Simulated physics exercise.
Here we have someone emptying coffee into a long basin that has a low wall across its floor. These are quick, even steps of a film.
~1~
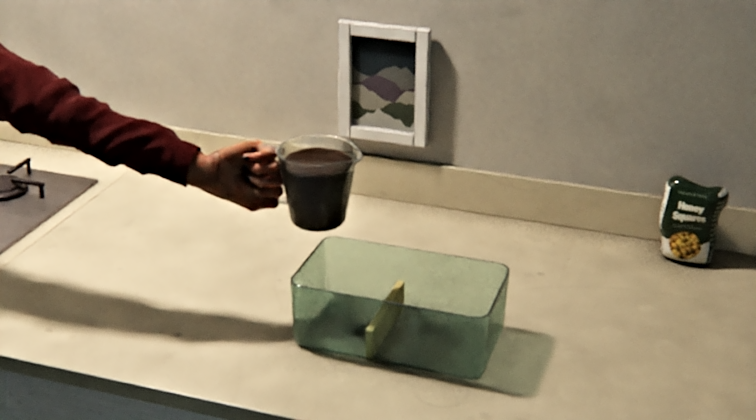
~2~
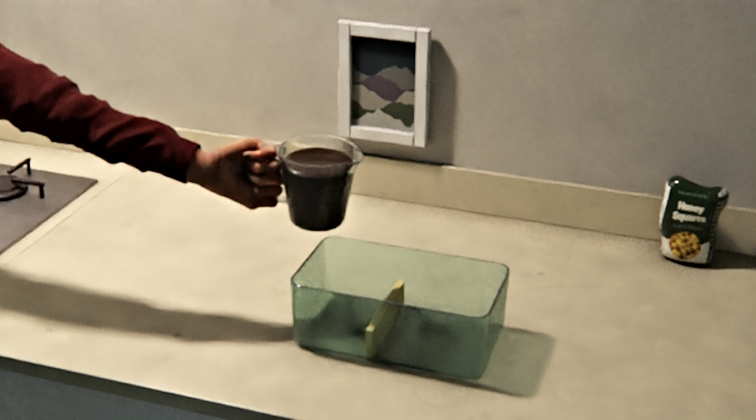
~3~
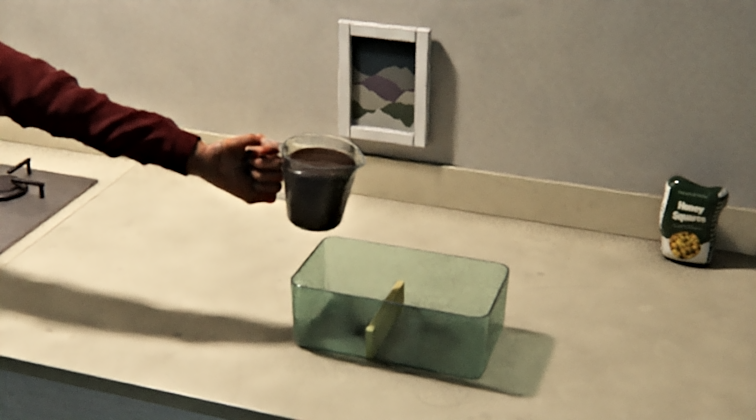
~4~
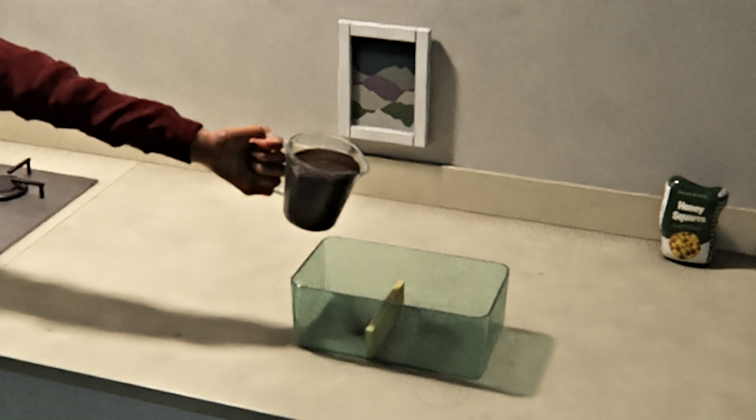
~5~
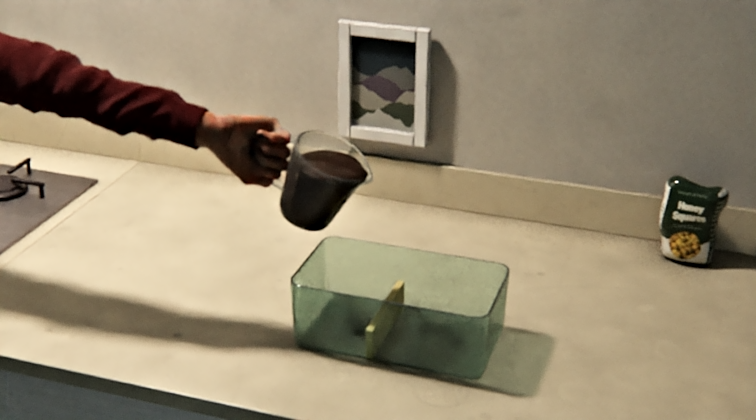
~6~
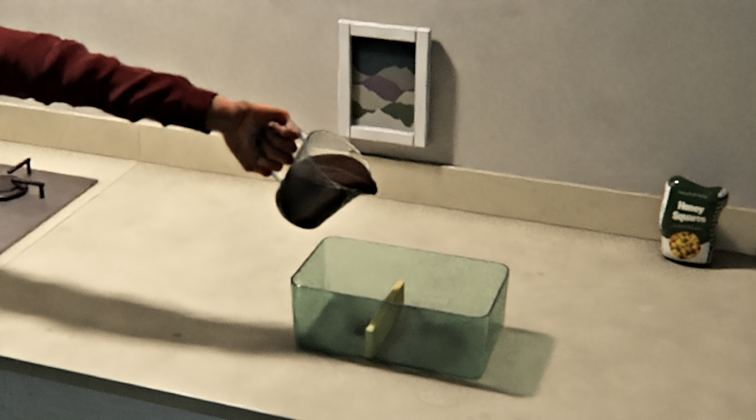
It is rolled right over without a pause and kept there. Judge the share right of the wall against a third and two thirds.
In the end from a third to two thirds is right of the wall.
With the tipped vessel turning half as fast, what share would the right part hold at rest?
Near 75 %.
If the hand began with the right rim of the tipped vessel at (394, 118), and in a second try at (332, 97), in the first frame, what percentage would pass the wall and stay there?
The first gives 85 %, the second 30 %.
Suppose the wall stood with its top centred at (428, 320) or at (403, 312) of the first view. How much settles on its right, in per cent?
In turn 10 and 25 in a hundred.
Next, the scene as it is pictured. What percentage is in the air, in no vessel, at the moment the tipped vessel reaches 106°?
Close to 25 per cent.
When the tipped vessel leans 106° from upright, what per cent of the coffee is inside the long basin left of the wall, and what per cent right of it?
Some 5 per cent left and 35 right.
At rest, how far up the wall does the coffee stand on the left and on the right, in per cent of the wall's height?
Left: 30 %. Right: 30 %.
A moment on, the tilt is 106° and 38 per cent is still to pour, 4 is left of the wall and 34 right of it.
Next, the tilt is 119° and 2 per cent is still to pour, 46 is left of the wall and 47 right of it.
Then the tilt is 119° and 0 per cent is still to pour, 46 is left of the wall and 49 right of it.
Later the tilt is 119° and 0 per cent is still to pour, 47 is left of the wall and 50 right of it.
Finally, 47 per cent lies left of the wall, 50 right of it and 3 outside.
